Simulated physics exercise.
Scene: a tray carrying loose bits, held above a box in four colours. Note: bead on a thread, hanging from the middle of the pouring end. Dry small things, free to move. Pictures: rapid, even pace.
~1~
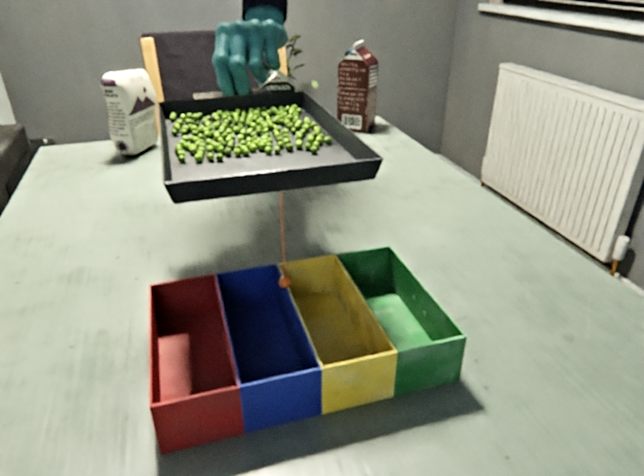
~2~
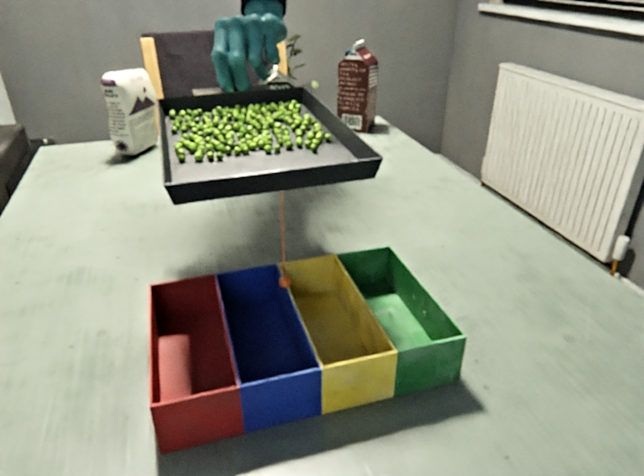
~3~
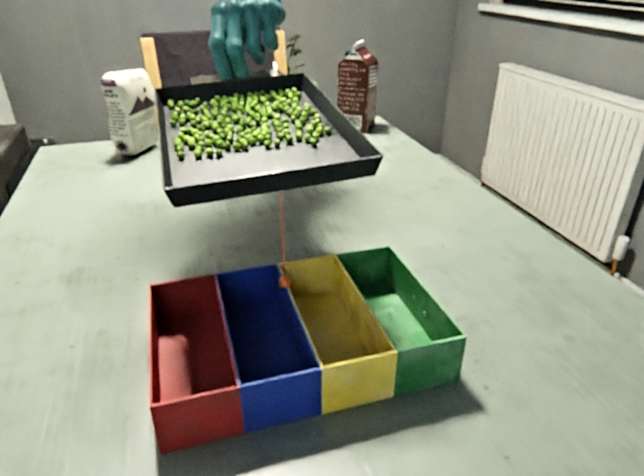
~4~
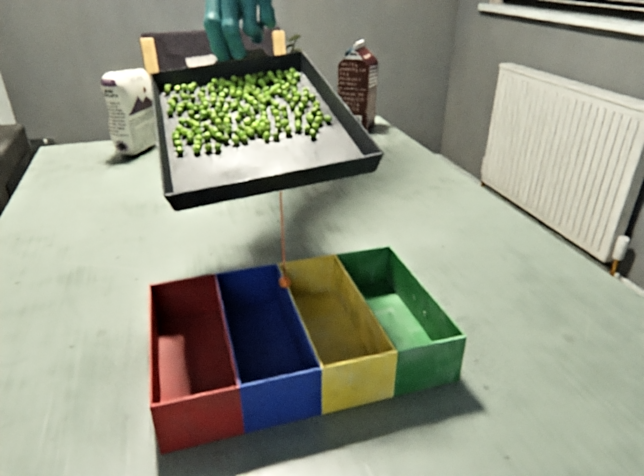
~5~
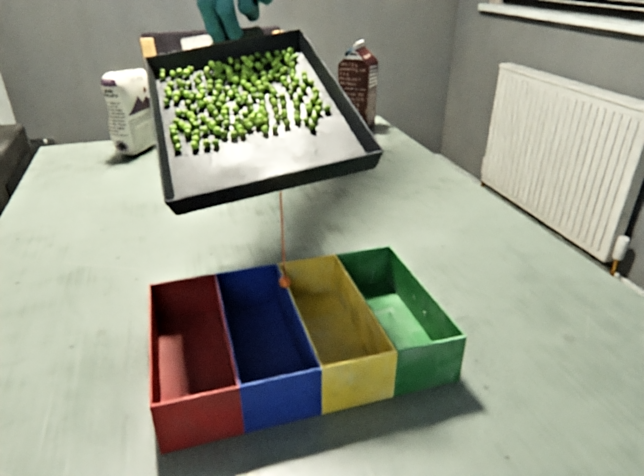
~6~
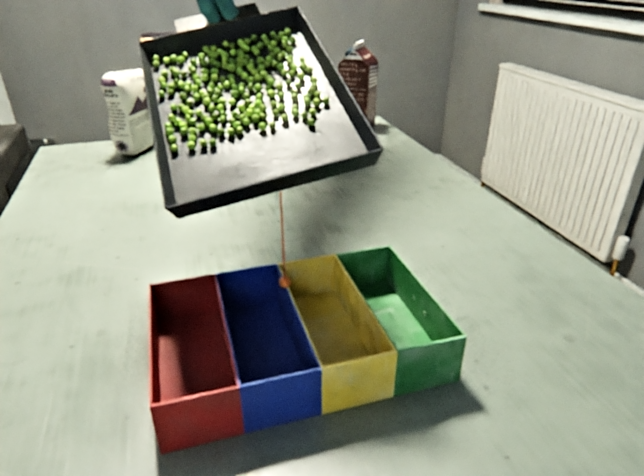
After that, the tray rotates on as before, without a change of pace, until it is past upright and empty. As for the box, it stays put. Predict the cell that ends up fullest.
I would say the red cell.
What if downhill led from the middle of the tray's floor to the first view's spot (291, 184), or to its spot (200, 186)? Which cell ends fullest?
First aim: That yellow cell. Second aim: The red one.
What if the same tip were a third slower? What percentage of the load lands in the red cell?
I'd put it near 90 per cent.
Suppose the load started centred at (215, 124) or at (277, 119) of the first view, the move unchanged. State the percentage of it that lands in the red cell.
You'd get near 90 percent first and near 80 percent after that.
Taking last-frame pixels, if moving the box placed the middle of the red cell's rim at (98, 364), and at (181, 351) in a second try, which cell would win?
First try: Blue. Second try: The cell in red.
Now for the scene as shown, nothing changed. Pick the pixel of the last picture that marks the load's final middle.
About (196, 375).
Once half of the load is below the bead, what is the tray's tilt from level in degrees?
It's turned some 85 degrees by then.
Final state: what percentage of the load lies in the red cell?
It comes to around 90 per cent of the load.
Just after the last frame, tray tipped steeply; roughly two thirds on the tray; roughly a quarter in the red cell; just a few in the blue cell; roughly a quarter falling or outside the box.
A moment on, tray tipped past a quarter turn; about a tenth on the tray; the larger part in the red cell; about a tenth in the blue cell; about a tenth falling or outside the box.
Further on, tray tipped past a quarter turn; almost all in the red cell; about a tenth in the blue cell; just a few falling or outside the box.
When it is over, tray tipped past a quarter turn; almost all in the red cell; about a tenth in the blue cell; not one in the yellow cell; not one in the green cell; just a few outside the box.
